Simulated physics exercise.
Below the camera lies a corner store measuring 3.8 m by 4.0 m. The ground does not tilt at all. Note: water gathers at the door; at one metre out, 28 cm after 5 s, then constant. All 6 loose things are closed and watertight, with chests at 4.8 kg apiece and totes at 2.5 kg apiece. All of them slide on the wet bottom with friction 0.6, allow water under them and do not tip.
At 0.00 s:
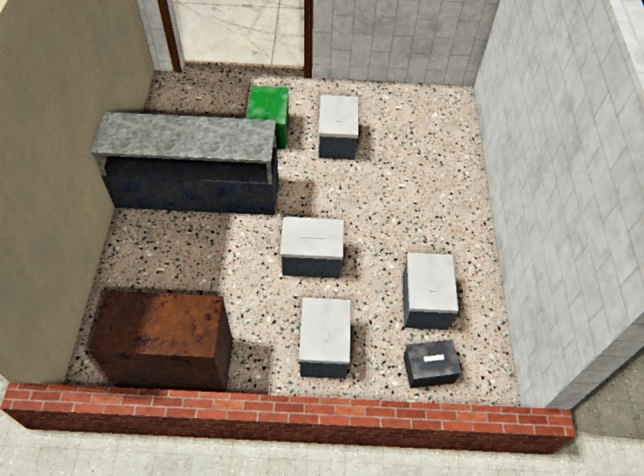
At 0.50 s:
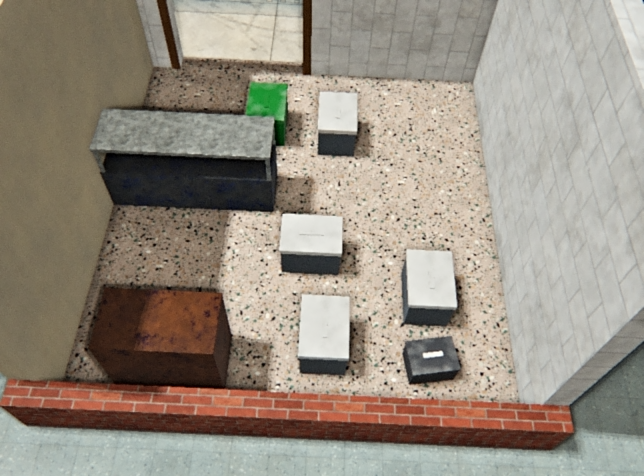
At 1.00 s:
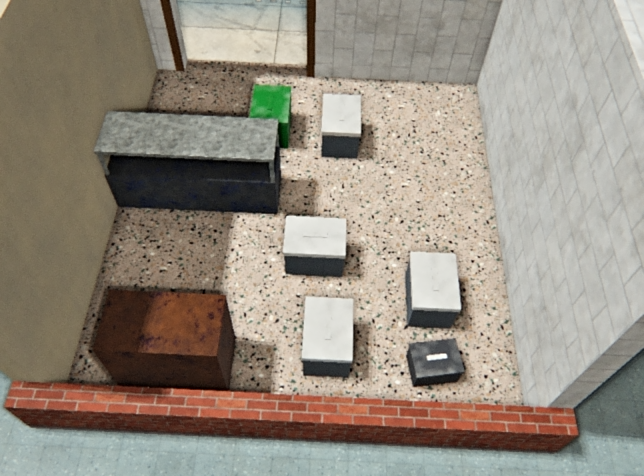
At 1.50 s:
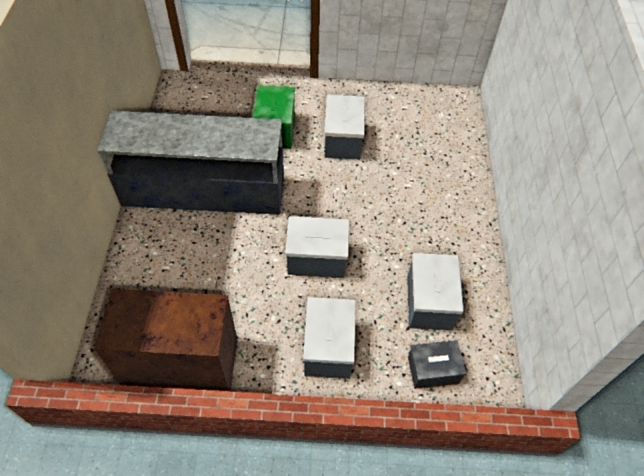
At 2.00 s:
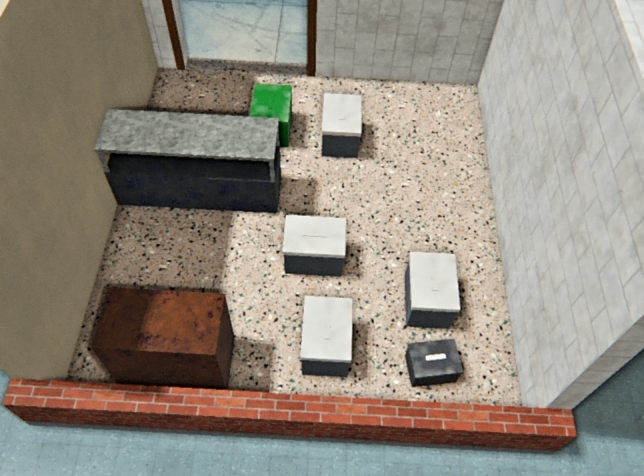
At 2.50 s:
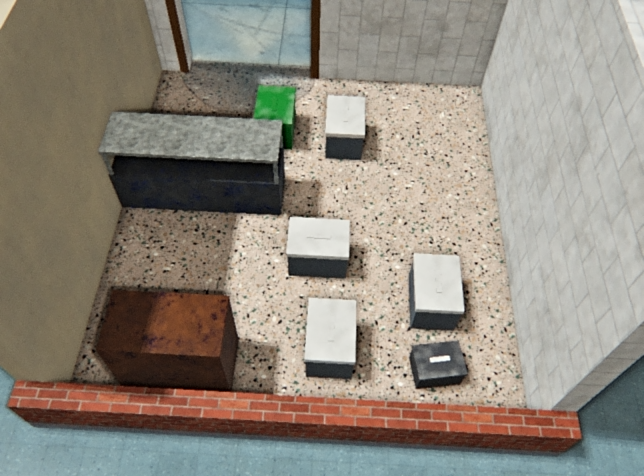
Corner store seen from above, bluish water spreading outside its walls and then behind the back doorway, while the boxes inside stay still.
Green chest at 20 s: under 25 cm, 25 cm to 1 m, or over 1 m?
Result: Long displacement.
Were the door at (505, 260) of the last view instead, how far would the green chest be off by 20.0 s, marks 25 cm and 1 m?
So the green chest is slightly displaced by then.
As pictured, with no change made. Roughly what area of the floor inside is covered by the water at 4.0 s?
Somewhere around 3.5 m2, roughly.
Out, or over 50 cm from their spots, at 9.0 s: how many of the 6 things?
The answer is 5.
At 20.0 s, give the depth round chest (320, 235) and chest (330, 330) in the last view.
Some 17 cm at the first, some 25 cm at the second.
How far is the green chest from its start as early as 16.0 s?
Close to 250 cm.
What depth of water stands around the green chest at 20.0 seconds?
Roughly 17 cm at that moment.
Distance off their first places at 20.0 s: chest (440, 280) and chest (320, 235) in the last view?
Net displacement, in order: 200 cm; 80 cm.
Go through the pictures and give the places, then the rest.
In the first picture, the green chest at (268, 104), on the bottom; 0.0 m2 under water; 0 of 6 have shifted.
In the second picture, the green chest at (267, 101) rests on the ground; water covers 0.0 m2; 0 of 6 have shifted.
In the third picture, the green chest at (271, 103), on the bottom; 0.0 m2 under water; 0 of 6 have shifted.
In the fourth picture, the green chest at (274, 104), on the bottom; water covers 0.0 m2; 0 of 6 have shifted.
In the fifth picture, the green chest at (271, 102) rests on the ground; 0.0 m2 under water; 0 of 6 have shifted.
In the sixth picture, the green chest at (275, 104) rests on the ground; 0.8 m2 under water; 0 of 6 have shifted.
After 4.0 s the green chest is near (300, 131), 0.5 m from its start, afloat; 1 afloat.
After 9.0 s the green chest is near (480, 319), 3.1 m from its start, afloat; 6 afloat.
After 16.0 s the green chest is near (377, 275), 2.3 m from its start, afloat; 6 afloat.
After 20.0 s the green chest is near (359, 257), 2.1 m from its start, afloat; 6 afloat.
